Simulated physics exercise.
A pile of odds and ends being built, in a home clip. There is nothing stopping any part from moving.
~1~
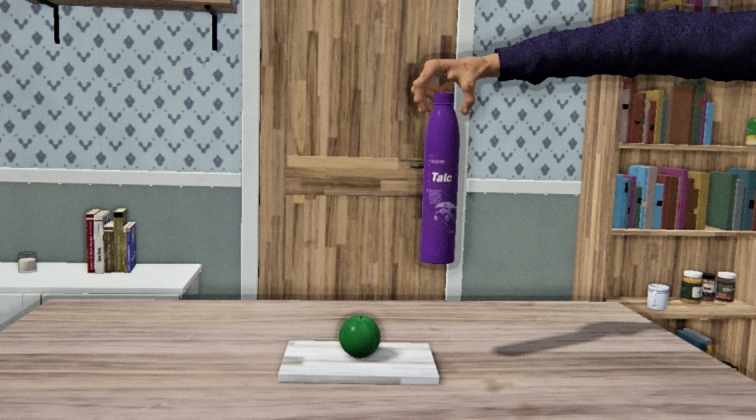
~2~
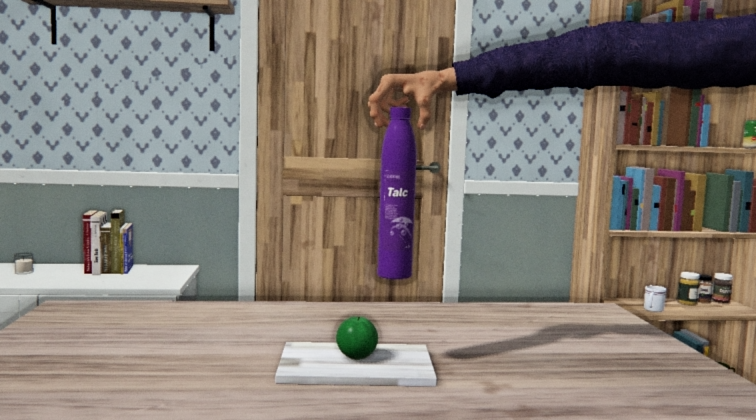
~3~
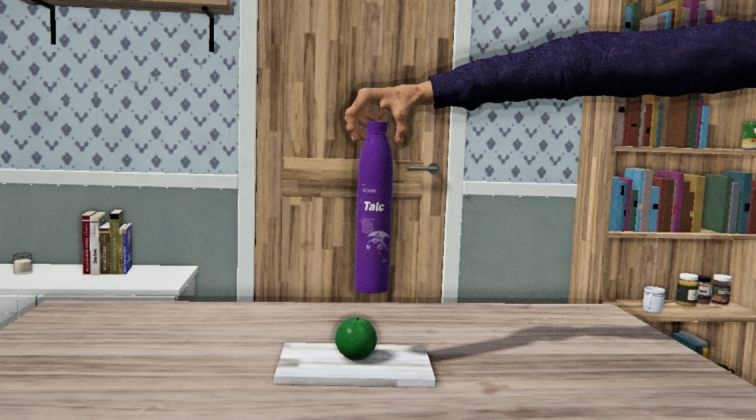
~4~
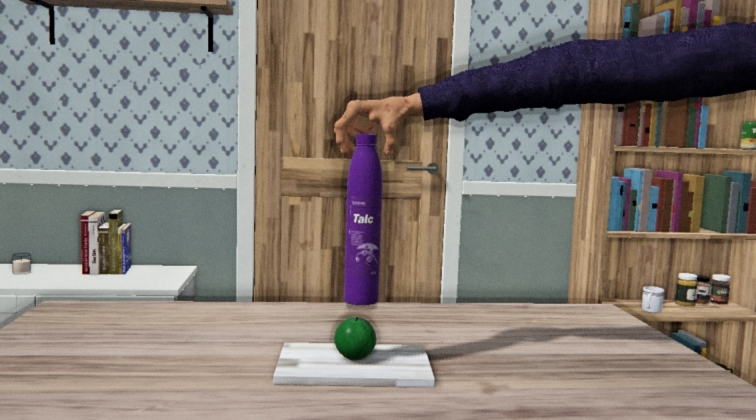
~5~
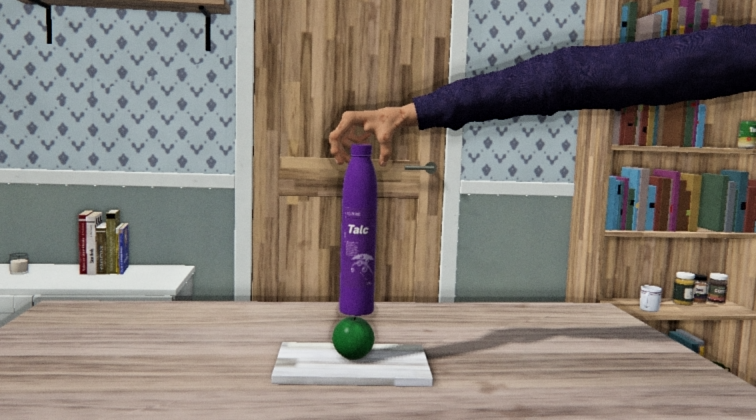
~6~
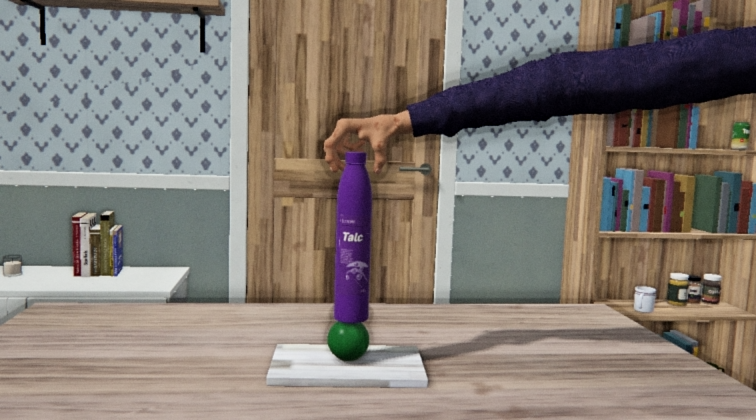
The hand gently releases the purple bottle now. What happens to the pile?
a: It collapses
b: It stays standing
It collapses.
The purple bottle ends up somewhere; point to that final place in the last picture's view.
Look around (475, 353) in the final frame.
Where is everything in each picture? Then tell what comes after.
In the first picture, still above its spot; purple bottle (441, 178); green apple (360, 336).
In the second picture, still above its spot; purple bottle (397, 193); green apple (357, 338).
In the third picture, still above its spot; purple bottle (374, 207); green apple (356, 338).
In the fourth picture, still above its spot; purple bottle (364, 219); green apple (355, 338).
In the fifth picture, still above its spot; purple bottle (359, 230); green apple (353, 338).
In the sixth picture, in place under the hand; purple bottle (354, 237); green apple (348, 339).
Then, 0.60 s after the last picture, purple bottle tipped 28° from how it was near (390, 246).
Then, 0.70 s after the last picture, purple bottle now fallen.
Then, 0.80 s after the last picture, things are still on the move.
Then, 1.50 s after the last picture, nothing new.
At rest, fallen, purple bottle; the other 2 in place. Seen from the same camera at the end, purple bottle near (475, 353). The pile comes apart.
